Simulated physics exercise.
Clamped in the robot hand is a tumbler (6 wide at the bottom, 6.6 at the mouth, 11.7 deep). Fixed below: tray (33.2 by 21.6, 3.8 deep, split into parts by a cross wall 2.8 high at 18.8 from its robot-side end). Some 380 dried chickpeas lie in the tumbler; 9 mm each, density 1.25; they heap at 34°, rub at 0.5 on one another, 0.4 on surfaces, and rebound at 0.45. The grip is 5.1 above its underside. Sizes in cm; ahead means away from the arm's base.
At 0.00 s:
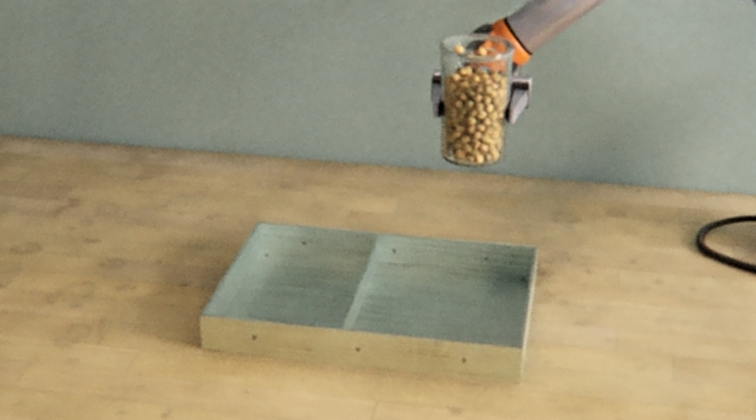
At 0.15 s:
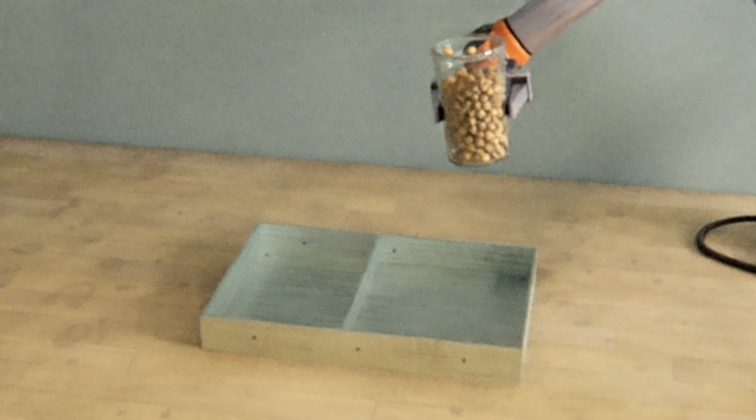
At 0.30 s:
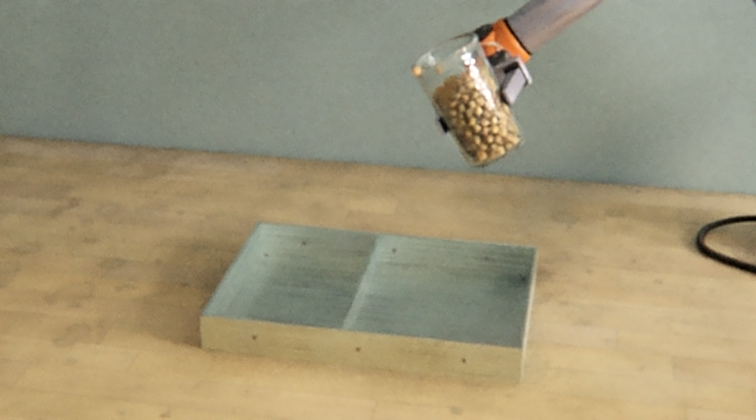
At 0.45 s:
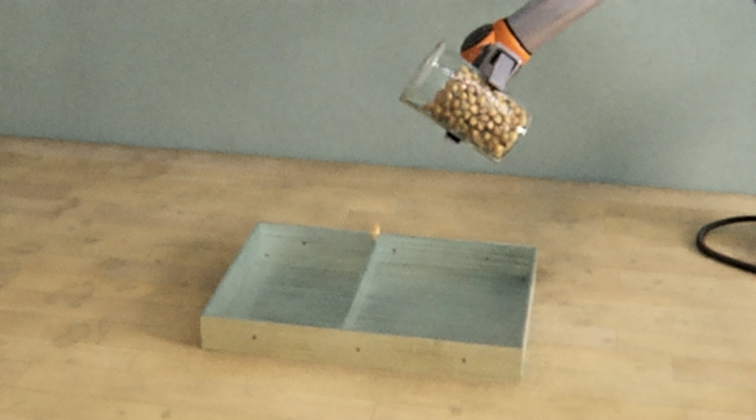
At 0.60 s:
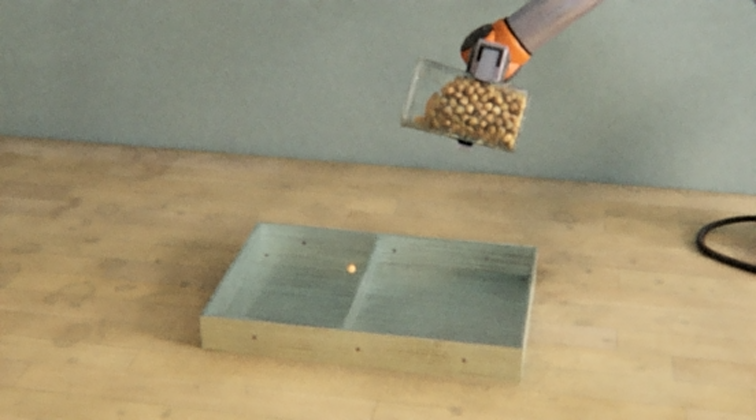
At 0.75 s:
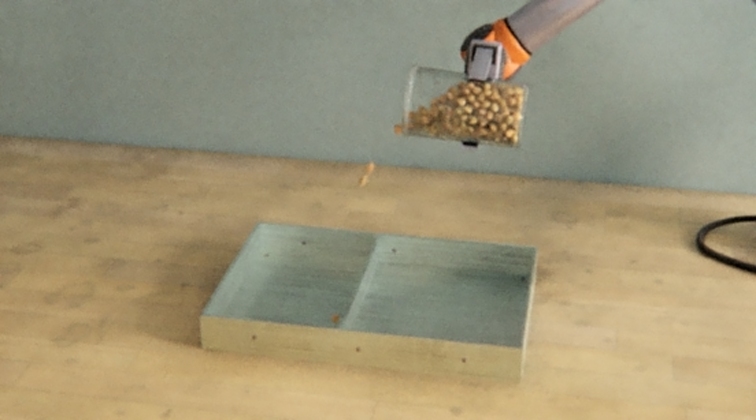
The video shows a robot hand gripping a clear tumbler of dried chickpeas above a divided tray, tilting it leftward until it lies nearly horizontal, as one chickpea drops into the tray and a few more leave the rim.
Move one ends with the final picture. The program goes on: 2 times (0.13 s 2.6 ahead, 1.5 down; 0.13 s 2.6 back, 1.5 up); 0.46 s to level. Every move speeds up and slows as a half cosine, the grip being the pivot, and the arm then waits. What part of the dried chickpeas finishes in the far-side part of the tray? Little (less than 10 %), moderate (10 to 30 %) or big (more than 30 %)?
Share in the far-side part of the tray: Moderate (10 to 30 %).
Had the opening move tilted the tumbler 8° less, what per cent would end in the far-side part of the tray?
It would be near 5 per cent.
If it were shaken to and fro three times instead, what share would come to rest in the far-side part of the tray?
Then about 20 per cent.
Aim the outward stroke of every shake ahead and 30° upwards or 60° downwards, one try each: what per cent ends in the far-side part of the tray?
Some 30 and 5 per cent.
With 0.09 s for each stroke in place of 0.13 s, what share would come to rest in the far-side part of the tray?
In that case some 25 per cent.
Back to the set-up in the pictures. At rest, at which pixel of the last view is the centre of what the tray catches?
Near (342, 298).
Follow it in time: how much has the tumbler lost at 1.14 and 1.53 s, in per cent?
In turn: 15, 25.
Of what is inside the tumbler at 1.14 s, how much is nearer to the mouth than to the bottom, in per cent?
About 45 per cent.
After 1.14 s, tilted 86° forward, highest piece 26 above the table; 328 in the tumbler, 23 in the far-side part, 13 in the robot-side part, 11 in flight or on a rim.
After 1.53 s, tilted 33° forward, highest piece 29 above the table; 278 in the tumbler, 54 in the far-side part, 40 in the robot-side part, 3 in flight or on a rim.
After 1.93 s, level, highest piece 29 above the table; 278 in the tumbler, 56 in the far-side part, 41 in the robot-side part.
After 2.98 s, level, highest piece 29 above the table; 278 in the tumbler, 56 in the far-side part, 41 in the robot-side part.
At rest, 278 in the tumbler, 56 in the far-side part, 41 in the robot-side part. That is 15 % in the far-side part of the tray.
